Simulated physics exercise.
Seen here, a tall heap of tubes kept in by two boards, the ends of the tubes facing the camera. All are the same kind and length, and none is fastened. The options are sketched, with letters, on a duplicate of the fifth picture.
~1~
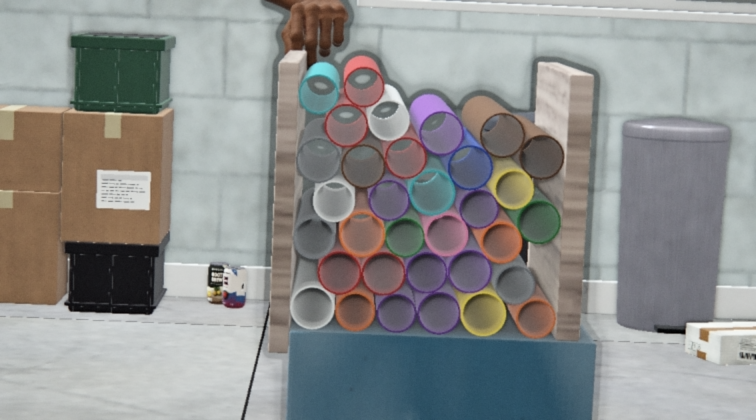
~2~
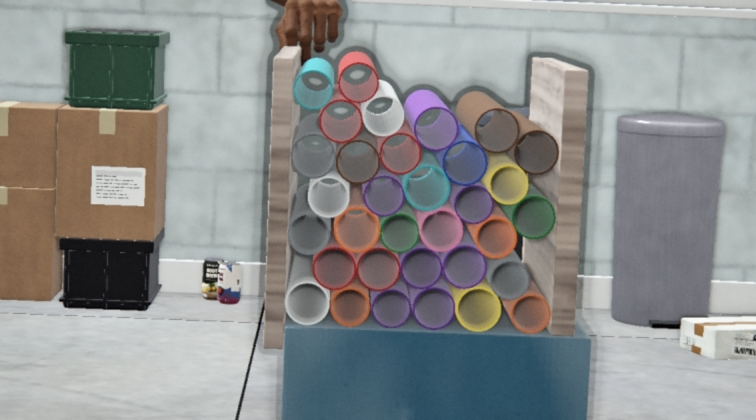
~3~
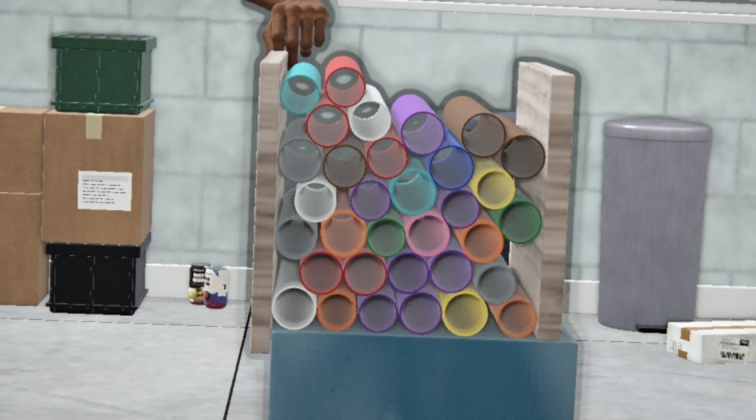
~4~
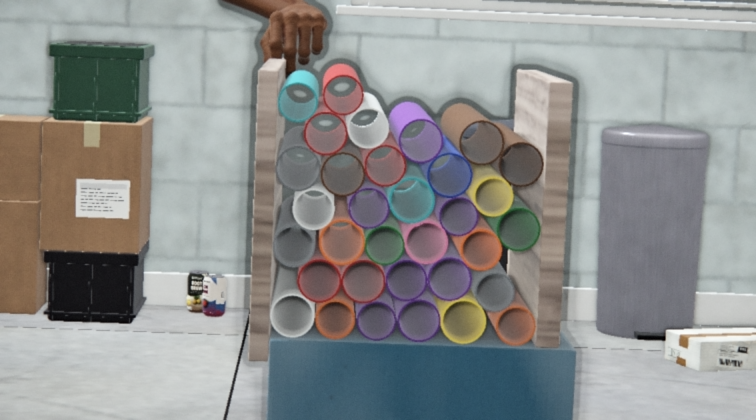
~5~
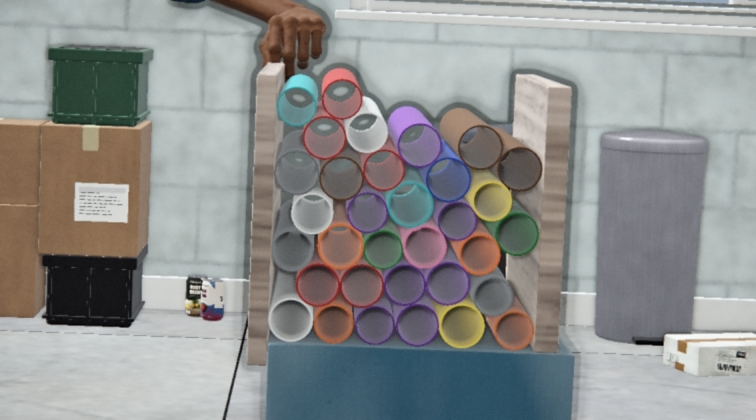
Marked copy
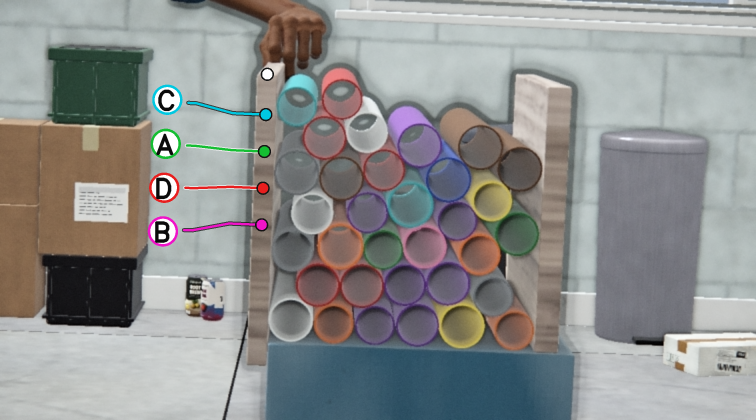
In a room with a pale block wall, stacked boxes on the left and a grey bin on the right, a tall heap of colourful tubes sits between two wooden boards on a blue base. A dark hand hovers above the upper left tubes as the view shifts slightly, and the heap stays unchanged.
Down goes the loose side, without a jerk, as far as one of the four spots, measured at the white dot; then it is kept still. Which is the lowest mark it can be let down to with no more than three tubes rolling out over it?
The lowest mark that will do is D.
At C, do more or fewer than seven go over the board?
It loses fewer than seven.
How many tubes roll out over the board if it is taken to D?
It comes to one.
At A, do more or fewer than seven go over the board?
It loses fewer than seven.
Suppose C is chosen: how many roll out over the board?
The count is none.
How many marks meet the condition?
The number is three.
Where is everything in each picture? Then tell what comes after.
A green tube (539, 222); a blue tube (470, 167); a brown tube (541, 157), in the first picture.
A brown tube (536, 153); side board (284, 183), in the second picture.
A white tube (294, 307); an orange tube (517, 318), in the third picture.
A purple tube (449, 279); a white tube (314, 209), in the fourth picture.
A green tube (517, 234); a blue tube (449, 179); a brown tube (519, 169), in the fifth picture.
On the marked copy, A at (264, 152); B at (262, 225); C at (266, 115); D at (263, 188); the white dot at (267, 75).
Taking D. A third of the way, top of the board (276, 131).
Two thirds of the way, top of the board (274, 188).
When it is over, top of the board (274, 188), one out over the board.
As for the rest, A none out over the board; B four out over the board; C none out over the board.
